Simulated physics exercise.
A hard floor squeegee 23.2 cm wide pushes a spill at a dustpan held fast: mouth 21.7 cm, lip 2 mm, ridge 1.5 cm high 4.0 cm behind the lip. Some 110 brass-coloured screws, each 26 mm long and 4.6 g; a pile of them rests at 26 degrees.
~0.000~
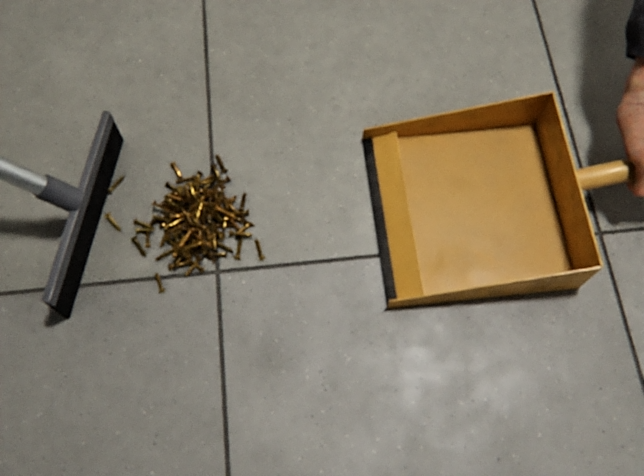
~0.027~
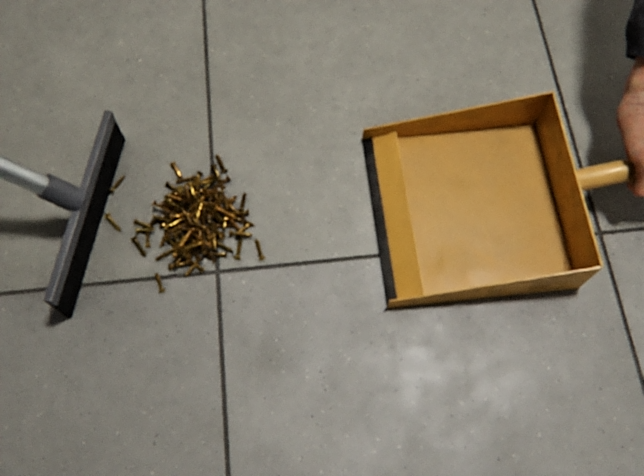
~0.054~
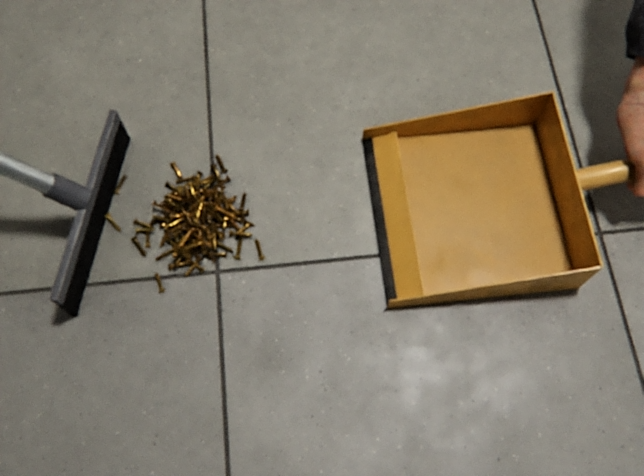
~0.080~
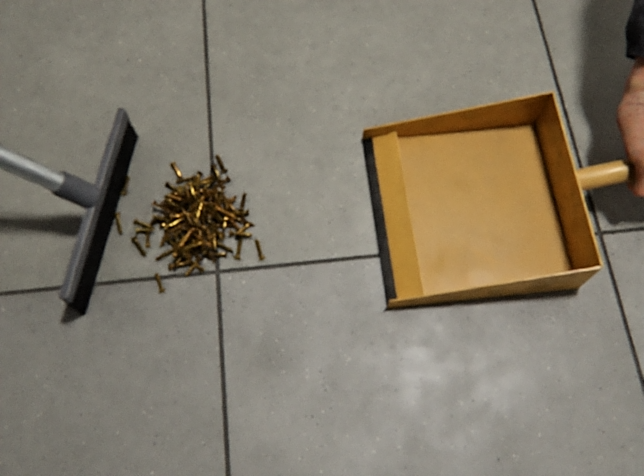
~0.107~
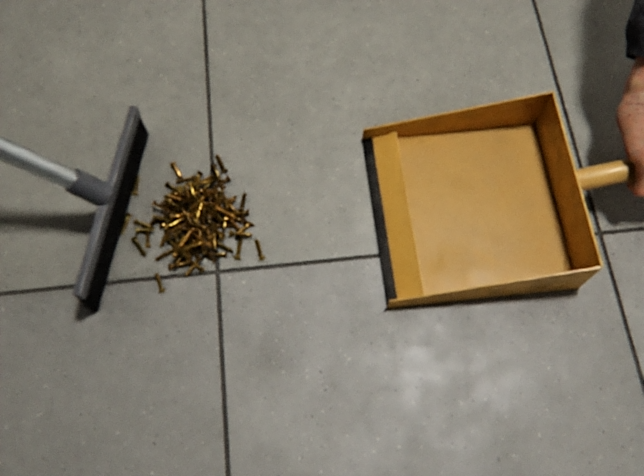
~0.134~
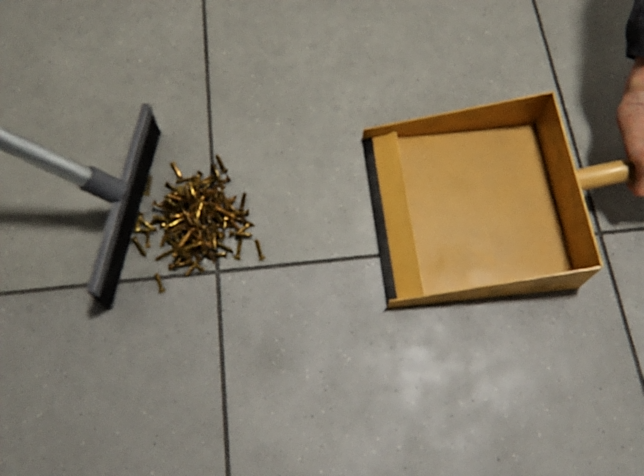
A hand holding a tan dustpan still on grey tiles while a squeegee slides right to the edge of brass-coloured screws.
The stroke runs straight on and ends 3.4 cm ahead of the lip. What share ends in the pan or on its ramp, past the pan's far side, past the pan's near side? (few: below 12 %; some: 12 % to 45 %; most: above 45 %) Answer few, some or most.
Pan few, far side few, near side few.
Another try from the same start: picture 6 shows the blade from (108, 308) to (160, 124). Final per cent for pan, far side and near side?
Pan 15, far 0, near 5.
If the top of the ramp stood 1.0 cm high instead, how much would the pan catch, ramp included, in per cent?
Then about 5 per cent.
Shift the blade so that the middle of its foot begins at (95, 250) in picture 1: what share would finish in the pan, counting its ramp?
Some 0 per cent.
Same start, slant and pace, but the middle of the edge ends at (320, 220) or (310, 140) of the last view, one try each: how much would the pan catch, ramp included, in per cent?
Some 5 and 0 per cent.
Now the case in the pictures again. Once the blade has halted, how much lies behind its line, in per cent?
About 5 per cent.
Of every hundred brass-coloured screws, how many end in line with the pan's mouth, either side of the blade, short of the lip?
Roughly 95 per cent.
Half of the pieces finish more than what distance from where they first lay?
Some 18 cm.
After 0.34 s, middle of the blade 17 cm from the lip; 0 % over the lip, far side 0 %, near side 0 %.
Then, at 0.47 s, middle of the blade 10 cm from the lip; 0 % over the lip, far side 0 %, near side 0 %.
After 0.73 s, middle of the blade 6 cm from the lip; 0 % over the lip, far side 5 %, near side 0 %.
In the end, at 1.1 s, pan 0 %, far side 5 %, near side 0 %, in front of the lip or behind the blade 95 %.
